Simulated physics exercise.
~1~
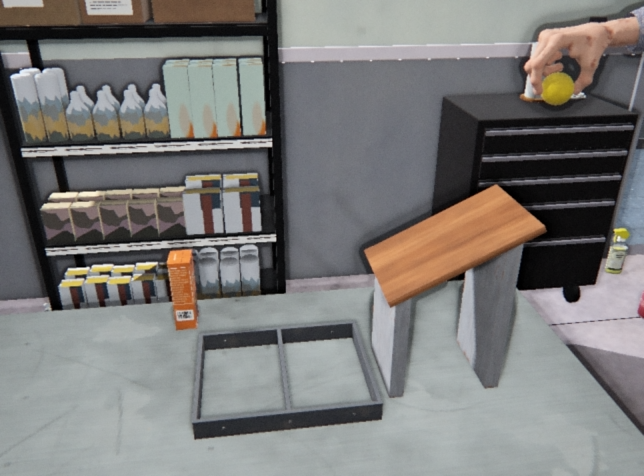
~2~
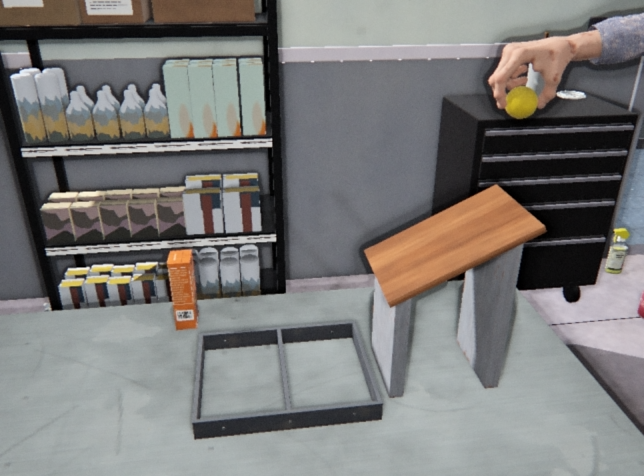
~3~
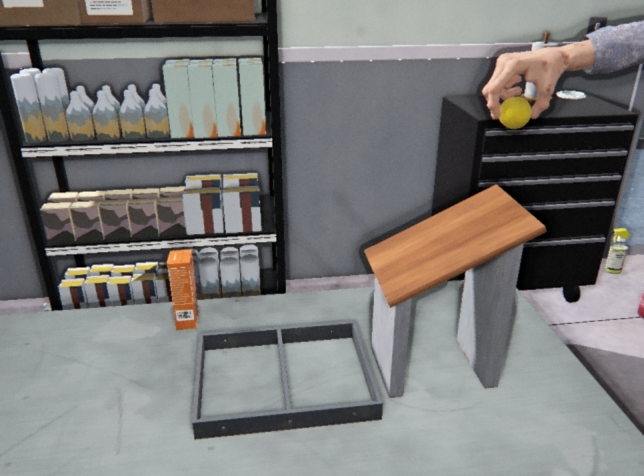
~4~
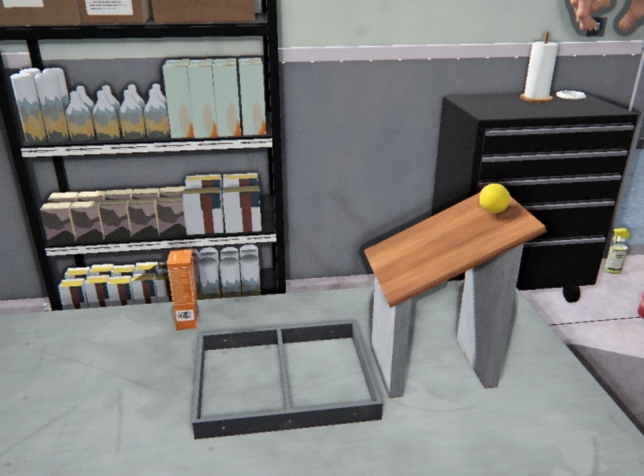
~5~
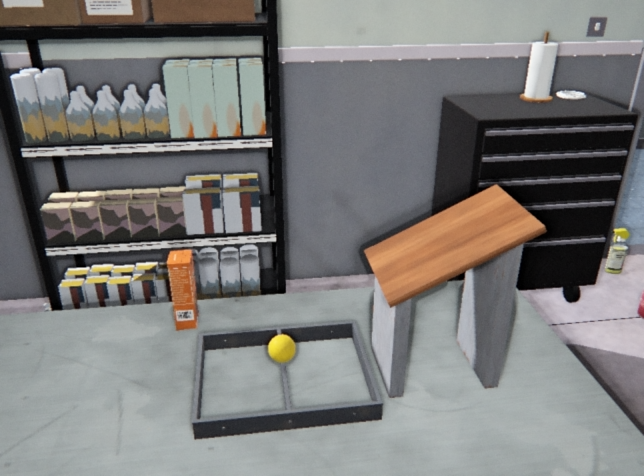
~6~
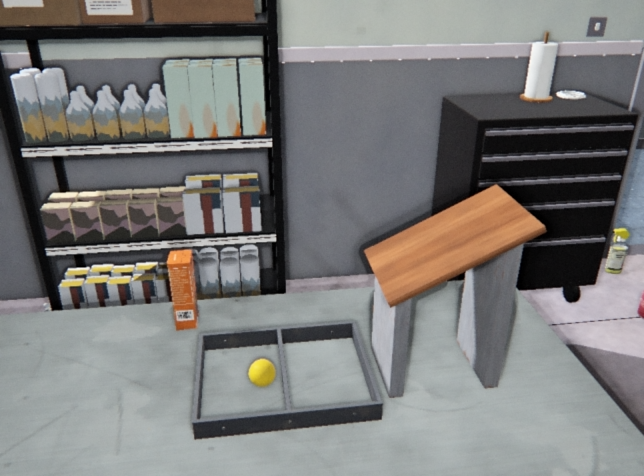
The footage shows a hand holding a yellow lemon above a tilted wooden board, moving it left and letting go before drawing back. The lemon travels down and left off the board into the open two-bay tray, ending in the farther, left bay, while an orange carton stays in place.
